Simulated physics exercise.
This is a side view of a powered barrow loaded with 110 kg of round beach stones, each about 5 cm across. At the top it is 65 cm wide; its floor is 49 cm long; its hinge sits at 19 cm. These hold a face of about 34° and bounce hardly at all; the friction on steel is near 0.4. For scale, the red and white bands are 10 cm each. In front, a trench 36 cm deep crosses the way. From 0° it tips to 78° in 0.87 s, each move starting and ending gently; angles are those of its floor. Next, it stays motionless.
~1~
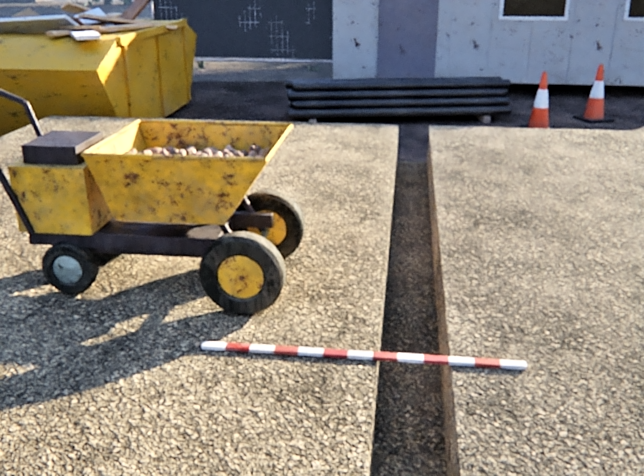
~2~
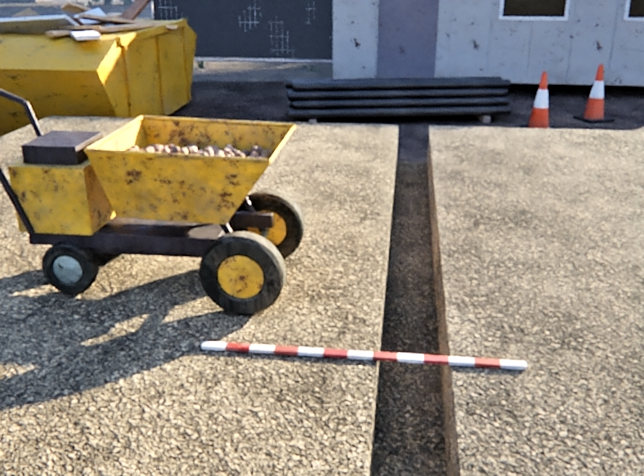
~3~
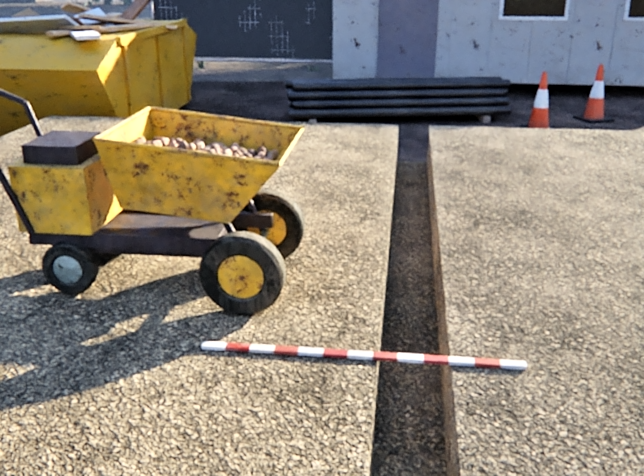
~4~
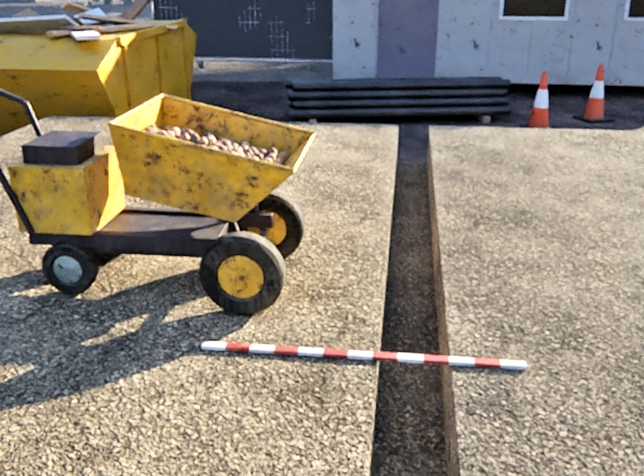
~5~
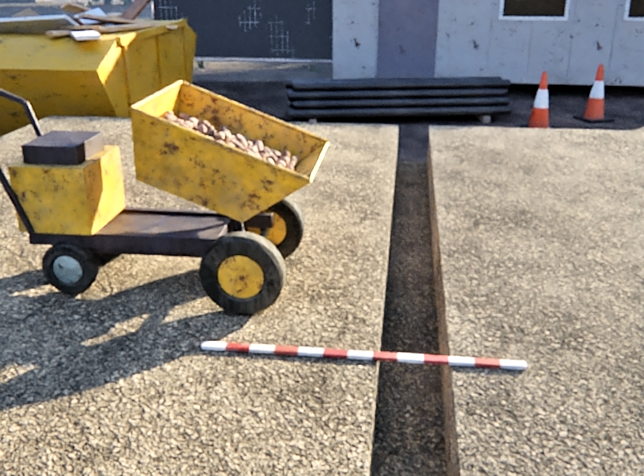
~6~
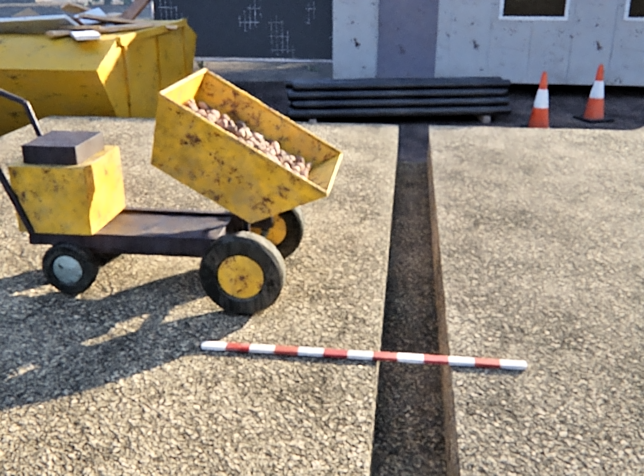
On a sunlit gravel yard, a yellow barrow's stone-filled tray tilts steadily toward the right.
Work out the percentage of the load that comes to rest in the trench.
It works out at about 87 per cent of the load.
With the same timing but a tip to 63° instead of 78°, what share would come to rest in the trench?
Share in trench: Approx. 75%.
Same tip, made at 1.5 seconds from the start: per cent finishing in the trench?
It would be near 100 per cent.
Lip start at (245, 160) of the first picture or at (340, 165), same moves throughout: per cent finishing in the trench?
Roughly 95 in a hundred from the first, 10 in a hundred from the second.
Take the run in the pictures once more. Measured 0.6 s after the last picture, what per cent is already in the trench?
45 per cent, give or take.
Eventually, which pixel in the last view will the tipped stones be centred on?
I'd put it close to (418, 341).
Then, 0.3 s after the last picture the floor is at 66°, 100 % in the tray; the foremost stones are at (357, 229).
Then, 0.6 s after the last picture the floor is at 78°, 50 % in the tray, 1 % short of the trench, 47 % in the trench, 2 % past the trench; the foremost stones are at (458, 286).
Then, 1.0 s after the last picture the floor is at 78°, 8 % in the tray, 1 % short of the trench, 78 % in the trench, 13 % past the trench; the foremost stones are at (584, 306).
Then, 2.9 s after the last picture the floor is at 78°, 0 % in the tray, 87 % in the trench, 13 % past the trench; the foremost stones are past the picture's edge.
